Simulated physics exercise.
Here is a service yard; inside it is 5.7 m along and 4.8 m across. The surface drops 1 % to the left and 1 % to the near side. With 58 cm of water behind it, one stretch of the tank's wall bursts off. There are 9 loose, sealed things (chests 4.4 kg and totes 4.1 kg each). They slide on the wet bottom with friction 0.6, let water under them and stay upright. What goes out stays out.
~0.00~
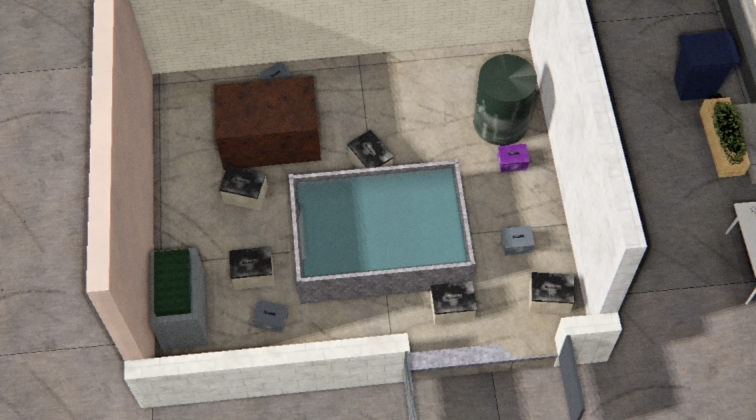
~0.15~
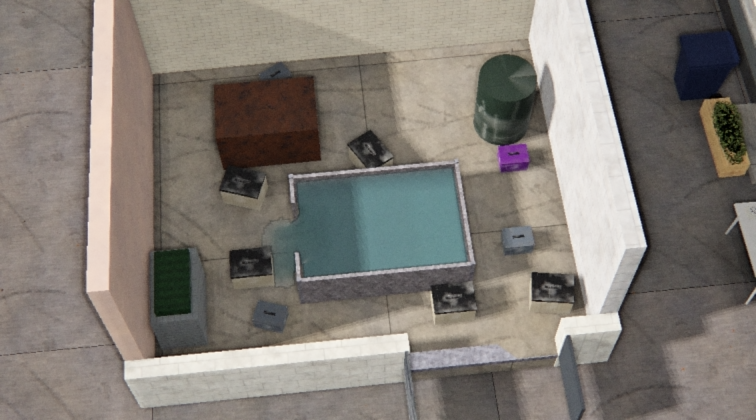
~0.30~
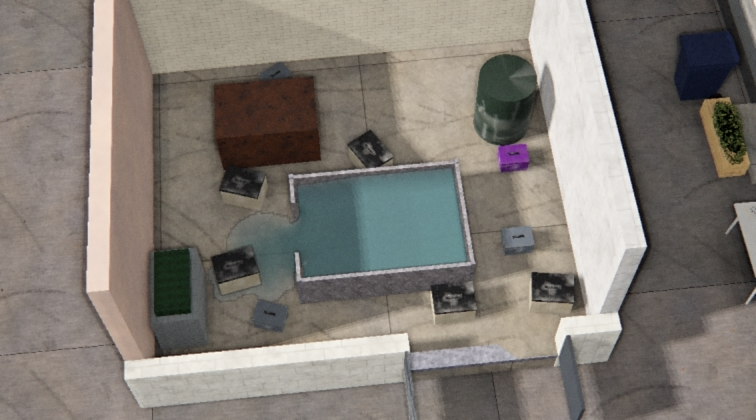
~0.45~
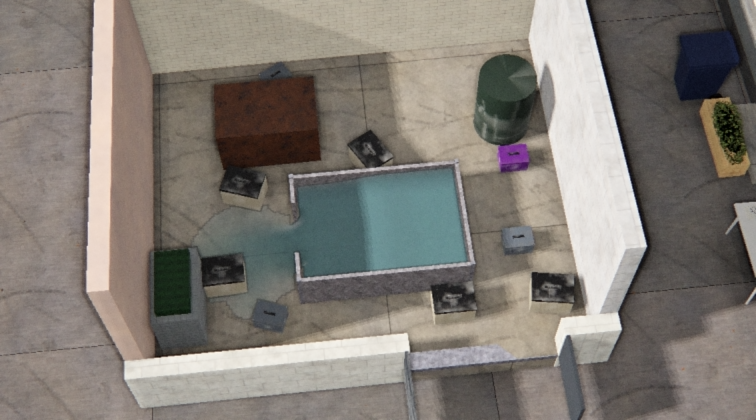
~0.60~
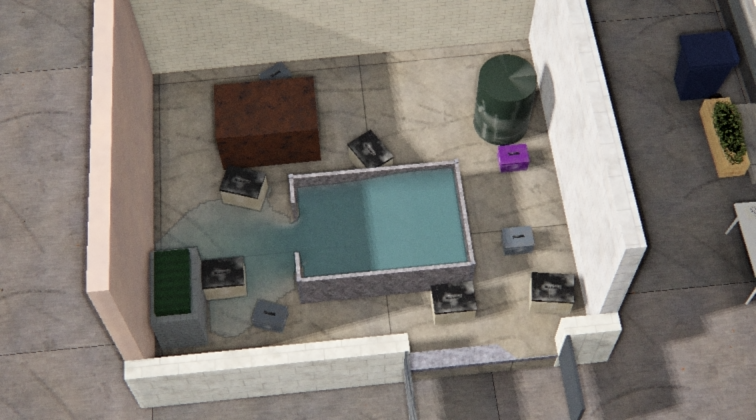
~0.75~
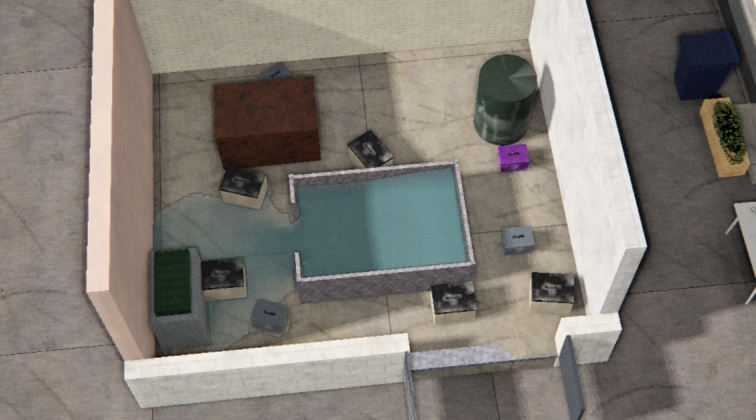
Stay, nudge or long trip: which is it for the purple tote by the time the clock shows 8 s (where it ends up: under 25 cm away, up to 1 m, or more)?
Purple tote barely shifts.
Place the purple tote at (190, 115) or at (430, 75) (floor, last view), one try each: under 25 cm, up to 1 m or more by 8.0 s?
In turn: It ends far away; it travels far.
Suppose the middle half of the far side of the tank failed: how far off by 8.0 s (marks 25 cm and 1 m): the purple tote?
In that case the purple tote ends far away.
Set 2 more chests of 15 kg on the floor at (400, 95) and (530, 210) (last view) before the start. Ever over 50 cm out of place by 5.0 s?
In turn: Short of it, under.
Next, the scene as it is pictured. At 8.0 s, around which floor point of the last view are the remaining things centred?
Around (455, 213).
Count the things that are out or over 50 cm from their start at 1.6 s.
By then 1.
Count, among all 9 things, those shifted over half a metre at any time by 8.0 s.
That makes 5.
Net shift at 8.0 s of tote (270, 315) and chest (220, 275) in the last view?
In that order: Gone out, washed out.
After 1.6 s the purple tote is near (514, 154), 0.0 m from its start, aground; 0 of 9 are out; 1 afloat.
After 3.6 s the purple tote is near (514, 154), 0.0 m from its start, aground; 0 of 9 are out; 2 afloat.
After 5.6 s the purple tote is near (514, 154), 0.0 m from its start, aground; 2 of 9 are out; 3 afloat.
After 8.0 s the purple tote is near (514, 154), 0.0 m from its start, aground; 2 of 9 are out; 6 afloat.
